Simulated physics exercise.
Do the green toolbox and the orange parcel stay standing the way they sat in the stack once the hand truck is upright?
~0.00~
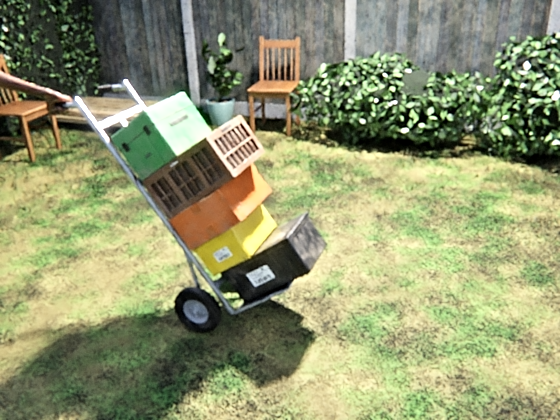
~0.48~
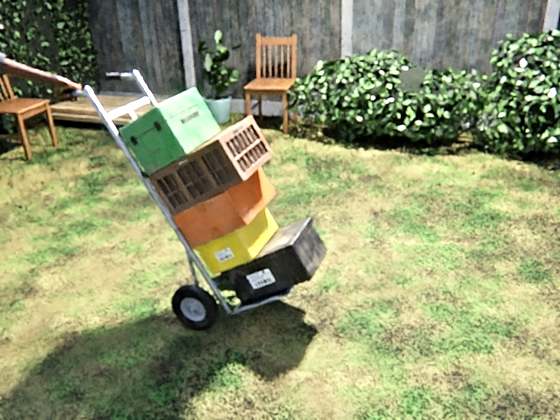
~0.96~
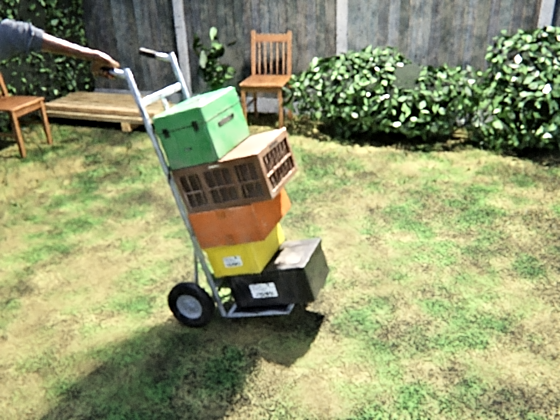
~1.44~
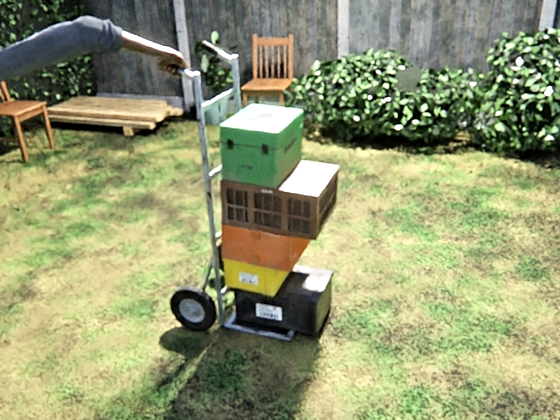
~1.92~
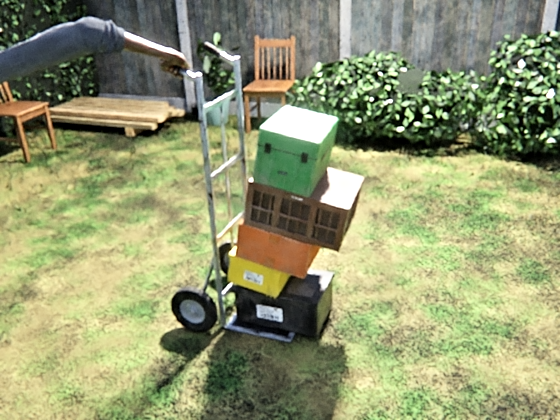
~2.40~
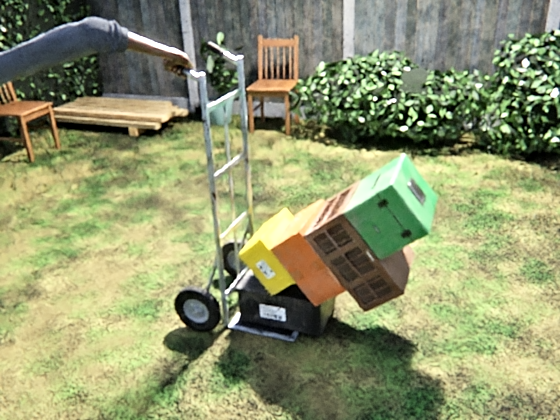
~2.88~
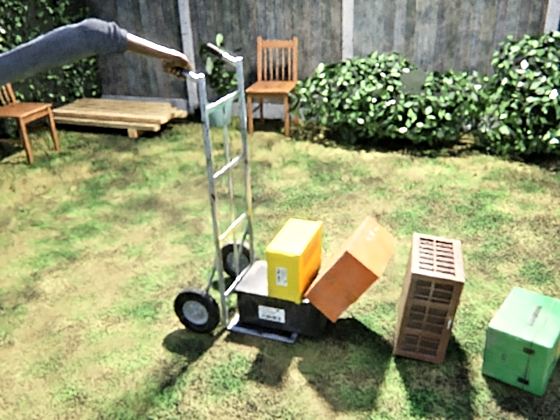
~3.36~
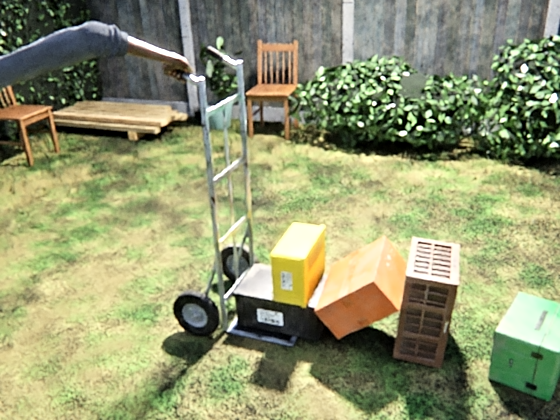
No, both of them topple. The green toolbox falls to the grass at the far right, and the orange parcel tumbles off and comes to rest between the black tote and the brown crate.
